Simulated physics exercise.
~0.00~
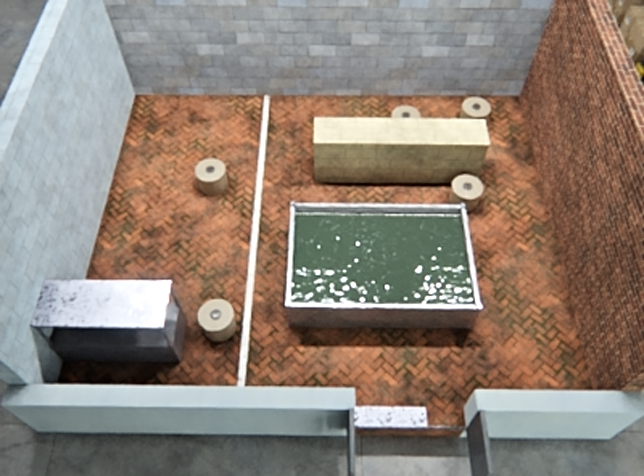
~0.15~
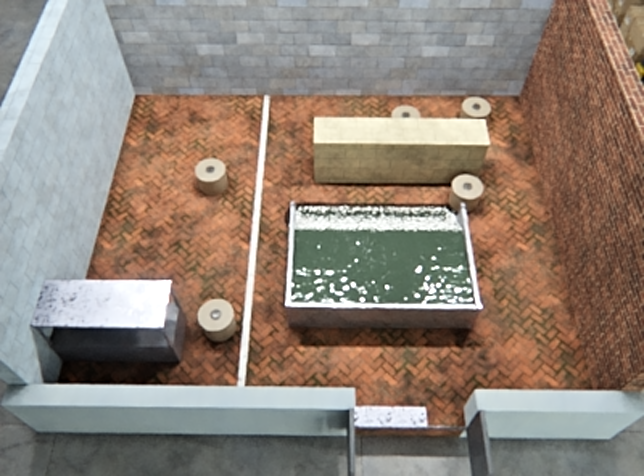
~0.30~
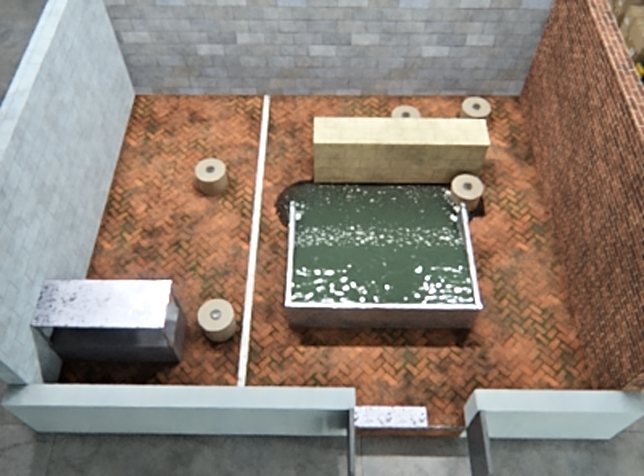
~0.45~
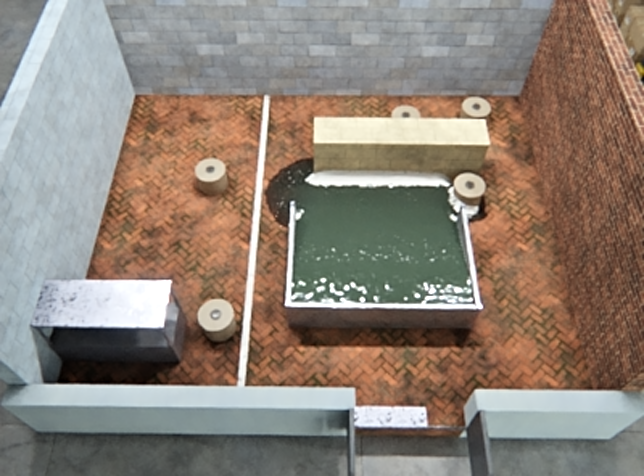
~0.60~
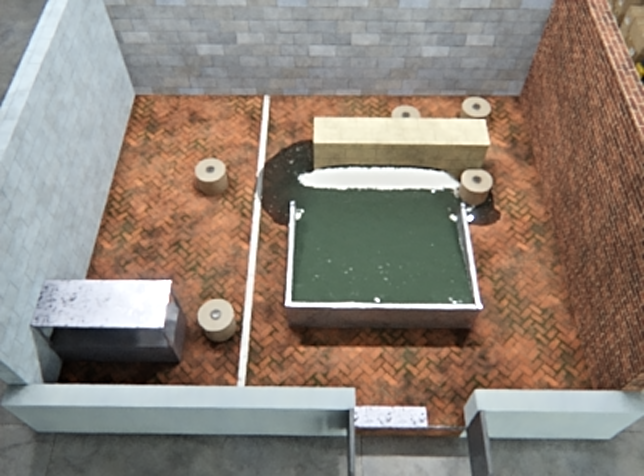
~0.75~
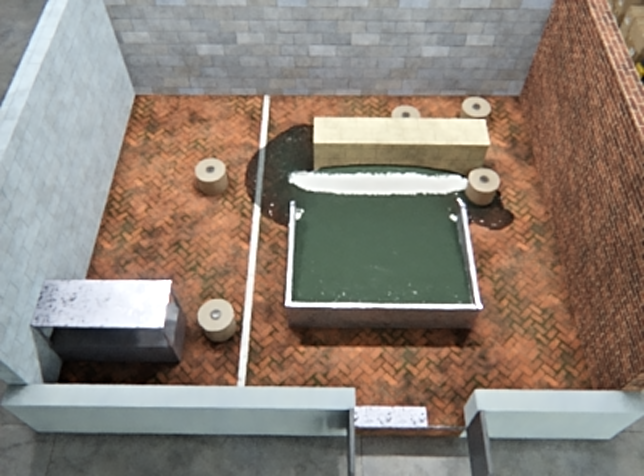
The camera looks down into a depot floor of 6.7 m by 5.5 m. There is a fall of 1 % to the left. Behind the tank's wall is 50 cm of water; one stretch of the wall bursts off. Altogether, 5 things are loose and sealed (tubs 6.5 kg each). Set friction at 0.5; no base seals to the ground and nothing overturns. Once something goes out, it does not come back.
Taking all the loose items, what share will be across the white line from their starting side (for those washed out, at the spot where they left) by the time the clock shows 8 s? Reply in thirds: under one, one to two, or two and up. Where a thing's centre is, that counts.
Under one third.
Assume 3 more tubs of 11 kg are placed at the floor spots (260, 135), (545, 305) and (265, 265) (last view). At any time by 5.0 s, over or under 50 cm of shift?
The first is higher, the second higher, the third lower.
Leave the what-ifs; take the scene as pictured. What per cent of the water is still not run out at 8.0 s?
Around 98 % of the water.
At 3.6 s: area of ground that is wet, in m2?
26 m2.
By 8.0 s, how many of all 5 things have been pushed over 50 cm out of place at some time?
It works out to 3.
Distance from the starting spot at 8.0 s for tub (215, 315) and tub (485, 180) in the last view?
The first is off by 30 cm, the second by 300 cm.
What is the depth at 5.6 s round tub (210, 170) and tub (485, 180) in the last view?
Close to 4 and 3 centimetres.
After 1.6 s 0 of 5 are over the mark; 1 afloat.
After 3.6 s 0 of 5 are over the mark; 1 afloat.
After 5.6 s 0 of 5 are over the mark; 1 afloat.
After 8.0 s 0 of 5 are over the mark; 3 afloat.
